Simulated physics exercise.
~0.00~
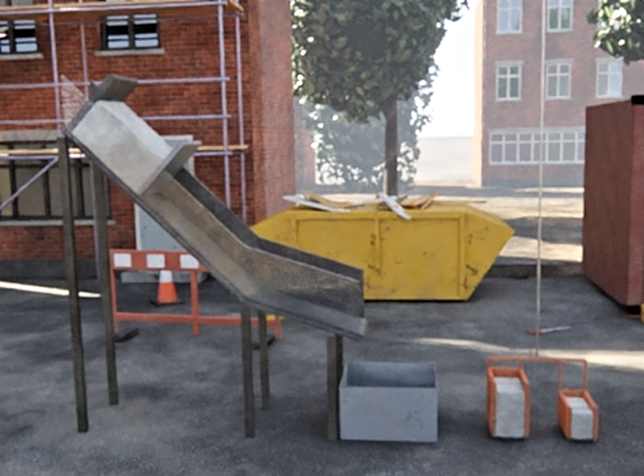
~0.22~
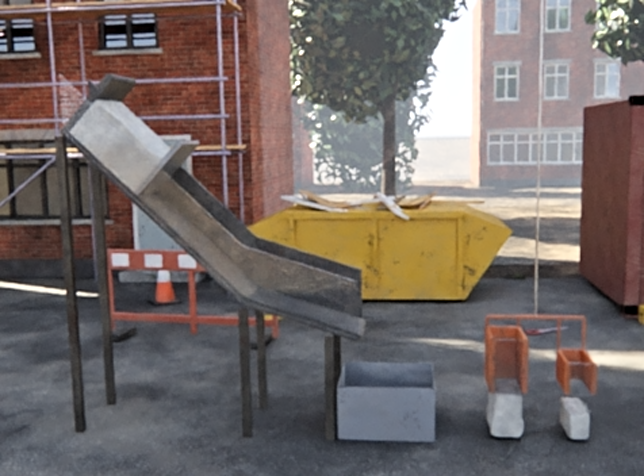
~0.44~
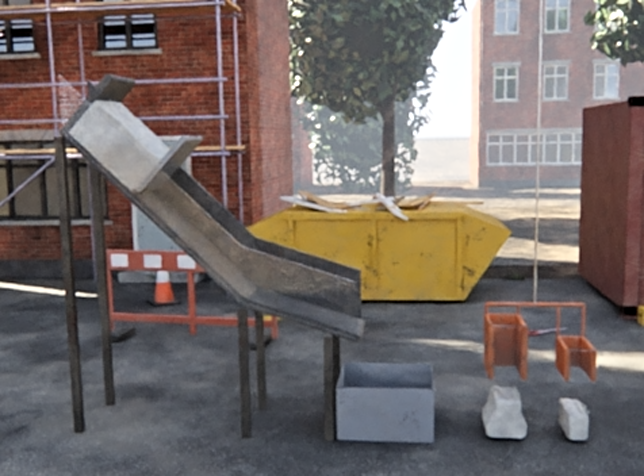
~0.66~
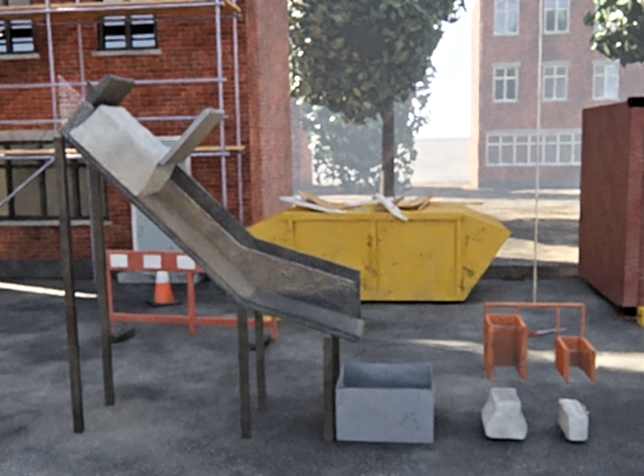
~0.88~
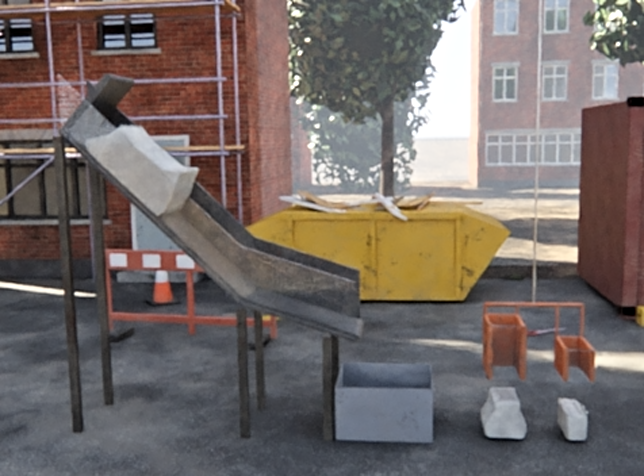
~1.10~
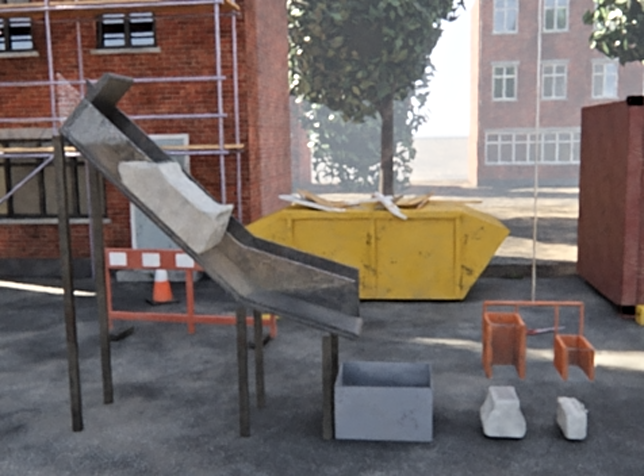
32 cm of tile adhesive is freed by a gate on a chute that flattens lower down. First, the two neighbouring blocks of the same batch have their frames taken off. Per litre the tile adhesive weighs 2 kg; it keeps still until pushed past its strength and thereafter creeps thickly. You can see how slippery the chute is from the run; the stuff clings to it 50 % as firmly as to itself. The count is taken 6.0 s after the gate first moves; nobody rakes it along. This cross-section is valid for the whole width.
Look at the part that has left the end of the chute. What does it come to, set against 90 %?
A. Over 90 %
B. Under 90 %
Over 90 %.
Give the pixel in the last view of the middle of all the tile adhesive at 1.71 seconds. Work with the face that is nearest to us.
Estimated pixel: (345, 320).
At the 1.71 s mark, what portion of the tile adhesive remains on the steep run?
About 0 per cent.
By 1.71 s, none is on the steep run, all on the flatter one and 0 % past the end.
By 2.43 s, none is on the steep run, none on the flatter one and 100 % past the end.
By 3.16 s, none is on the steep run, none on the flatter one and 100 % past the end.
By 3.89 s, none is on the steep run, none on the flatter one and 100 % past the end.
By 6.38 s, at the end, none is on the steep run, none on the flatter one and 100 % past the end.
